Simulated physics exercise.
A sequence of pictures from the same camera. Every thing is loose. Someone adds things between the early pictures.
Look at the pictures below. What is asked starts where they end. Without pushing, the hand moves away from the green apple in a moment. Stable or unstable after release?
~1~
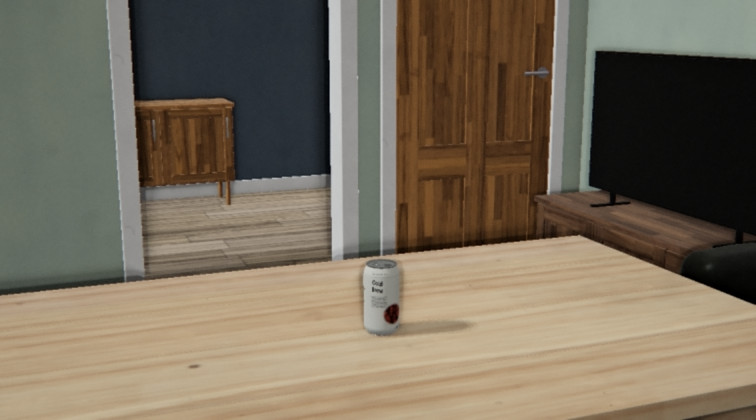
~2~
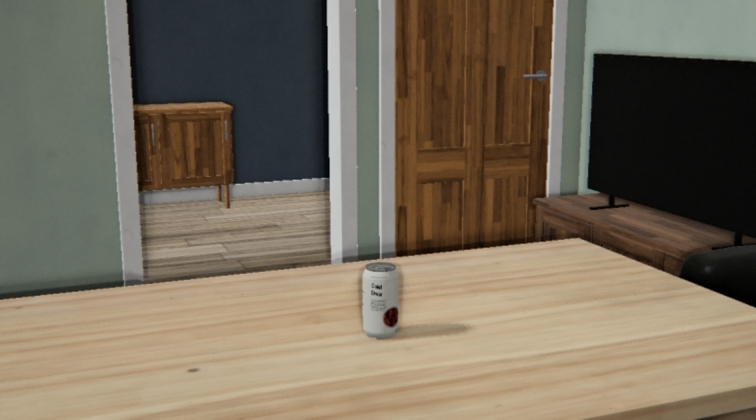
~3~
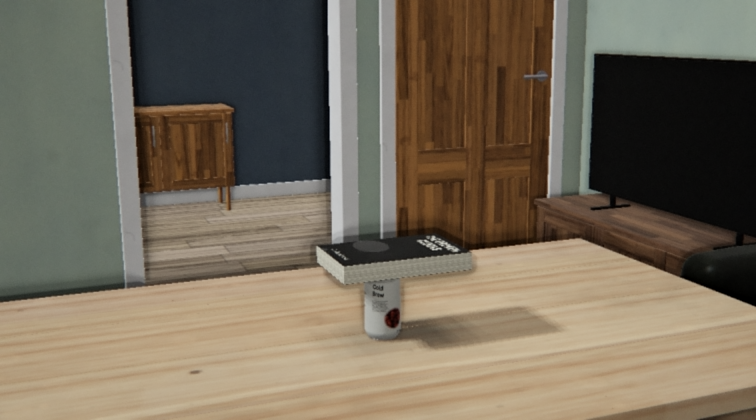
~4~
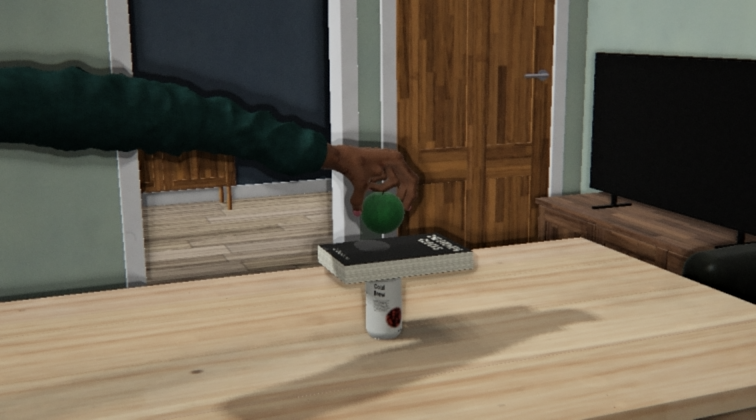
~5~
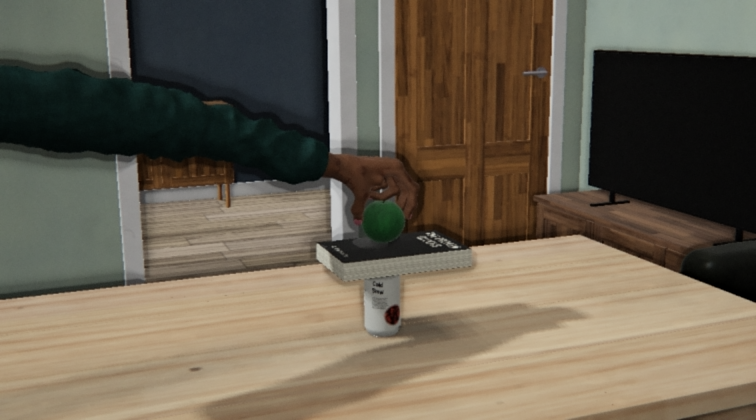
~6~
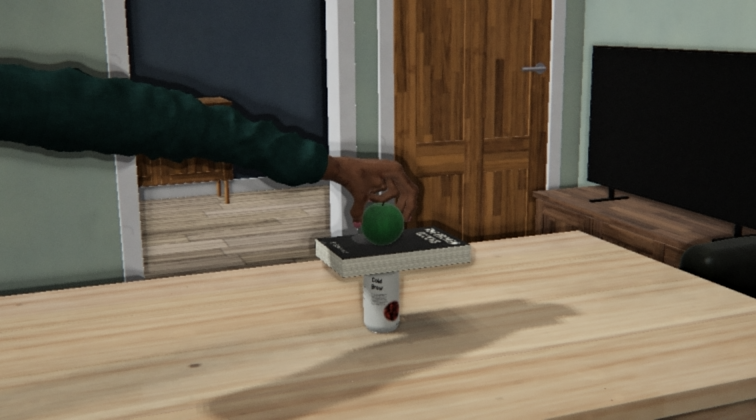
I'd say it stands firm, no trouble.
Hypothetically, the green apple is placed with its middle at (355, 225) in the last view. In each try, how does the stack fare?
Result: The stack stays stable.
Then, 0.20 s later than the last frame, all is still.
Then, 0.60 s later than the last frame, green apple resting near (383, 224).
When it is over, all 3 as before. End places, in pixels of the last picture, green apple near (383, 224). The stack stays up.
